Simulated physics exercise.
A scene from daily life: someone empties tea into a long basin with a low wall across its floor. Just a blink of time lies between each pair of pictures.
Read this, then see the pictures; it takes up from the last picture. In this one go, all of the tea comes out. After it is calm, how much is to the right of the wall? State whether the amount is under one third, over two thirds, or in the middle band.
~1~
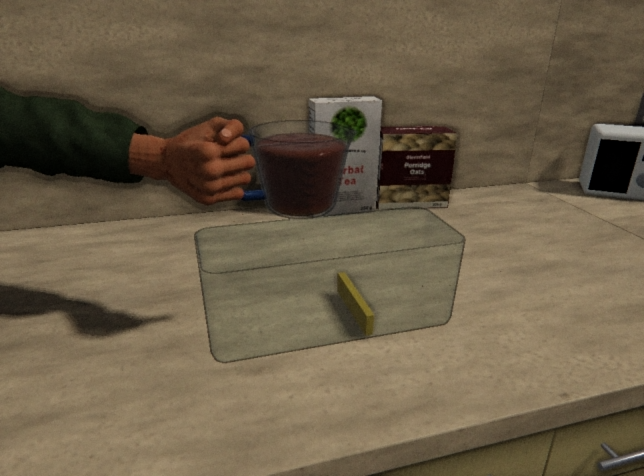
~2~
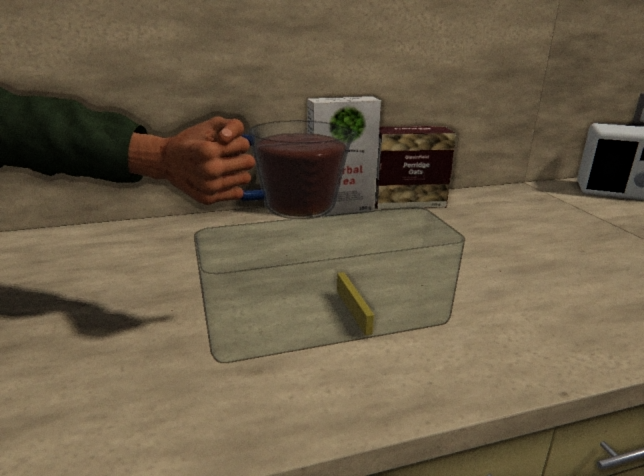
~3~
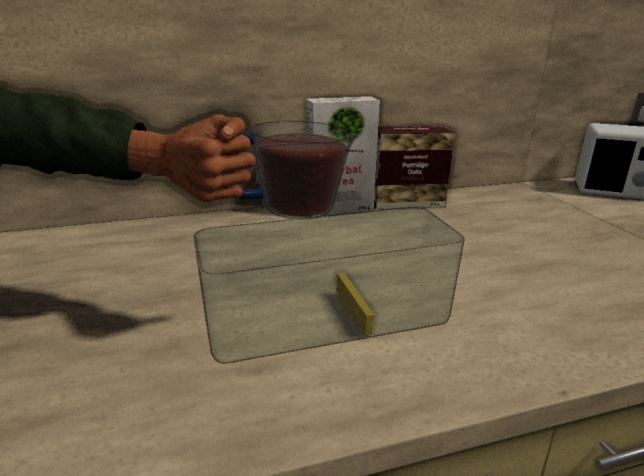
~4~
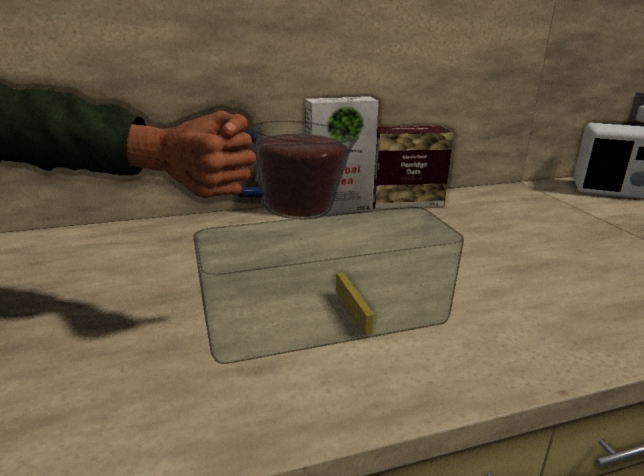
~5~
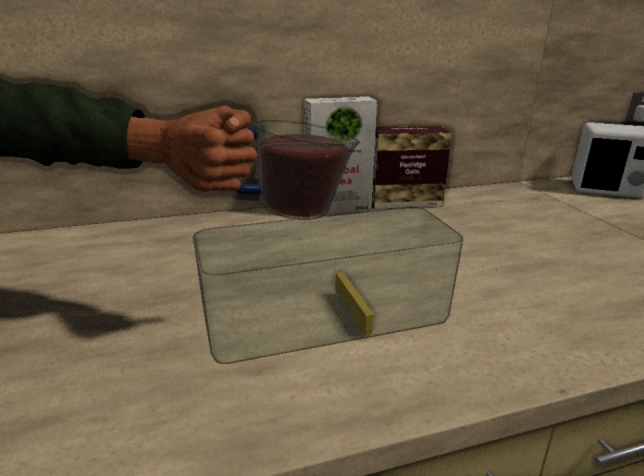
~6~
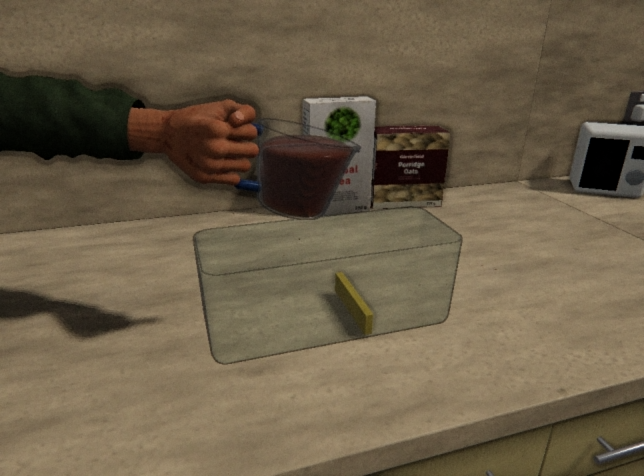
The amount is over two thirds.
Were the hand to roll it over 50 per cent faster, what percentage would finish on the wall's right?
Around 85 in a hundred.
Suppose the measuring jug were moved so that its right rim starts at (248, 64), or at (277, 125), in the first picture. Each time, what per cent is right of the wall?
Estimate, in order: 15 and 10 per cent.
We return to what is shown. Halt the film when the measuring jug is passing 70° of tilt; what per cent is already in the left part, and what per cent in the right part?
0 per cent left, 15 per cent right.
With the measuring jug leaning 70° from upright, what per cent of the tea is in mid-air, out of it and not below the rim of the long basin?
It's close to 20 %.
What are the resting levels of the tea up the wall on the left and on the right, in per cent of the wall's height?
About 10 on the left and about 100 on the right.
A moment on, the measuring jug is tipped part way and 63 per cent is still to pour, 0 is left of the wall and 16 right of it.
Next, the measuring jug is tipped on its side and 12 per cent is still to pour, 6 is left of the wall and 75 right of it.
Then the measuring jug is tipped on its side and 0 per cent is still to pour, 10 is left of the wall and 89 right of it.
Later the measuring jug is tipped on its side and 0 per cent is still to pour, 13 is left of the wall and 86 right of it.
At rest 14 per cent lies left of the wall, 86 right of it and 1 outside.
